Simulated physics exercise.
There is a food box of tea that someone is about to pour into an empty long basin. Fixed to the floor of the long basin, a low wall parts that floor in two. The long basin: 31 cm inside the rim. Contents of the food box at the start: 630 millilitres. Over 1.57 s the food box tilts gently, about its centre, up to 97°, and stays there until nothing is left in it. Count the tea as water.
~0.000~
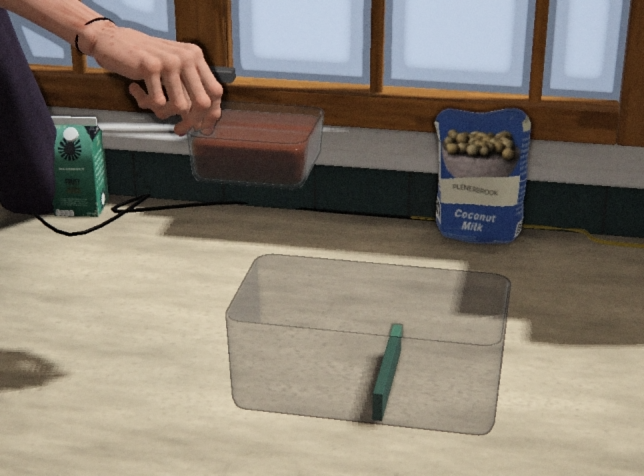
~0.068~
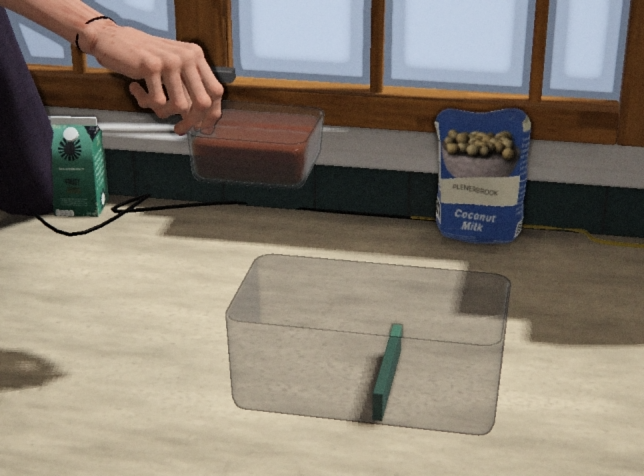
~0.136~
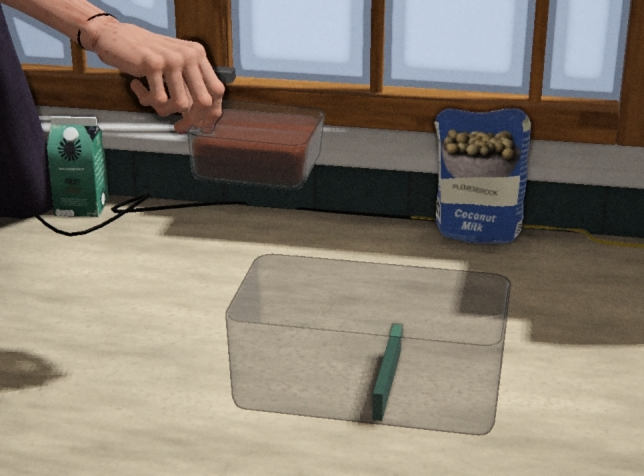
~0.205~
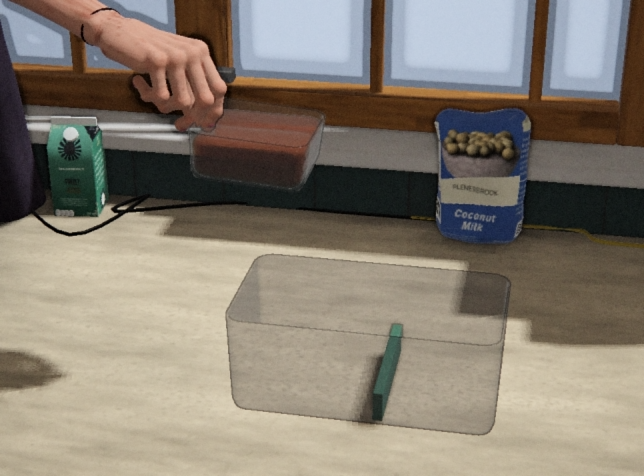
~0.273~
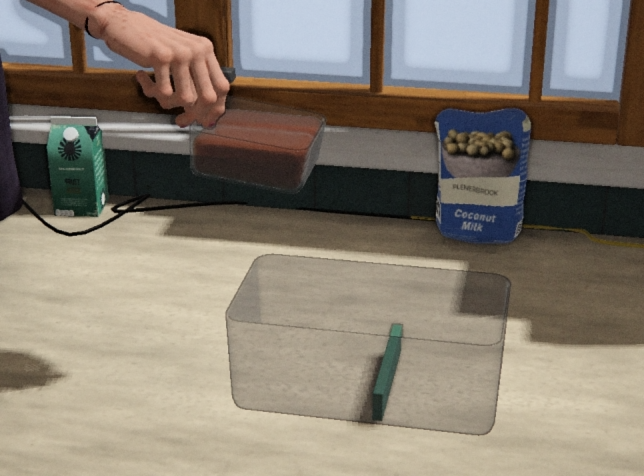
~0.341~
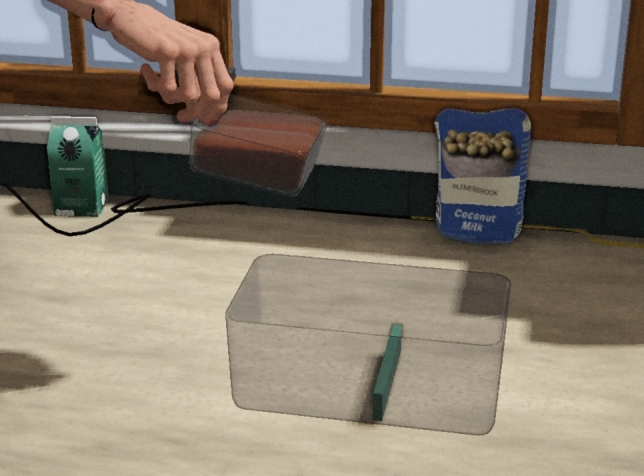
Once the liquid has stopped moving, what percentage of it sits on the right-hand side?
About 49 per cent.
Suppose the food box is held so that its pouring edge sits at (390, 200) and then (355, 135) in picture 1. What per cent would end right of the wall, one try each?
Result: 85 per cent, then 70 per cent.
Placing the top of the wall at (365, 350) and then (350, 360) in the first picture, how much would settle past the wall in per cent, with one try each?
One try each: Around 70 percent and then around 70 percent.
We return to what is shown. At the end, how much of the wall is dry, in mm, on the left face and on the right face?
Looks like roughly 26 mm on the left and roughly 22 mm on the right.
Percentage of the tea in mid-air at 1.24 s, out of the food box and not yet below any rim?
In-air share: About 8 %.
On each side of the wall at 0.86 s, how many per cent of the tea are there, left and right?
12 per cent left and 12 right, roughly.
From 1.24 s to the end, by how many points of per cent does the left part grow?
Close to 14% of the whole.
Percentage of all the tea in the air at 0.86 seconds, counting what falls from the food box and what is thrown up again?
Close to 38 per cent, I'd say.
By 0.86 s the tilt is 56° and 38 per cent is still to pour, 13 is left of the wall and 11 right of it.
By 1.24 s the tilt is 87° and 9 per cent is still to pour, 35 is left of the wall and 48 right of it.
By 1.64 s the tilt is 97° and 1 per cent is still to pour, 48 is left of the wall and 49 right of it.
By 2.07 s the tilt is 97° and 0 per cent is still to pour, 50 is left of the wall and 49 right of it.
At rest 50 per cent lies left of the wall, 49 right of it and 1 outside.
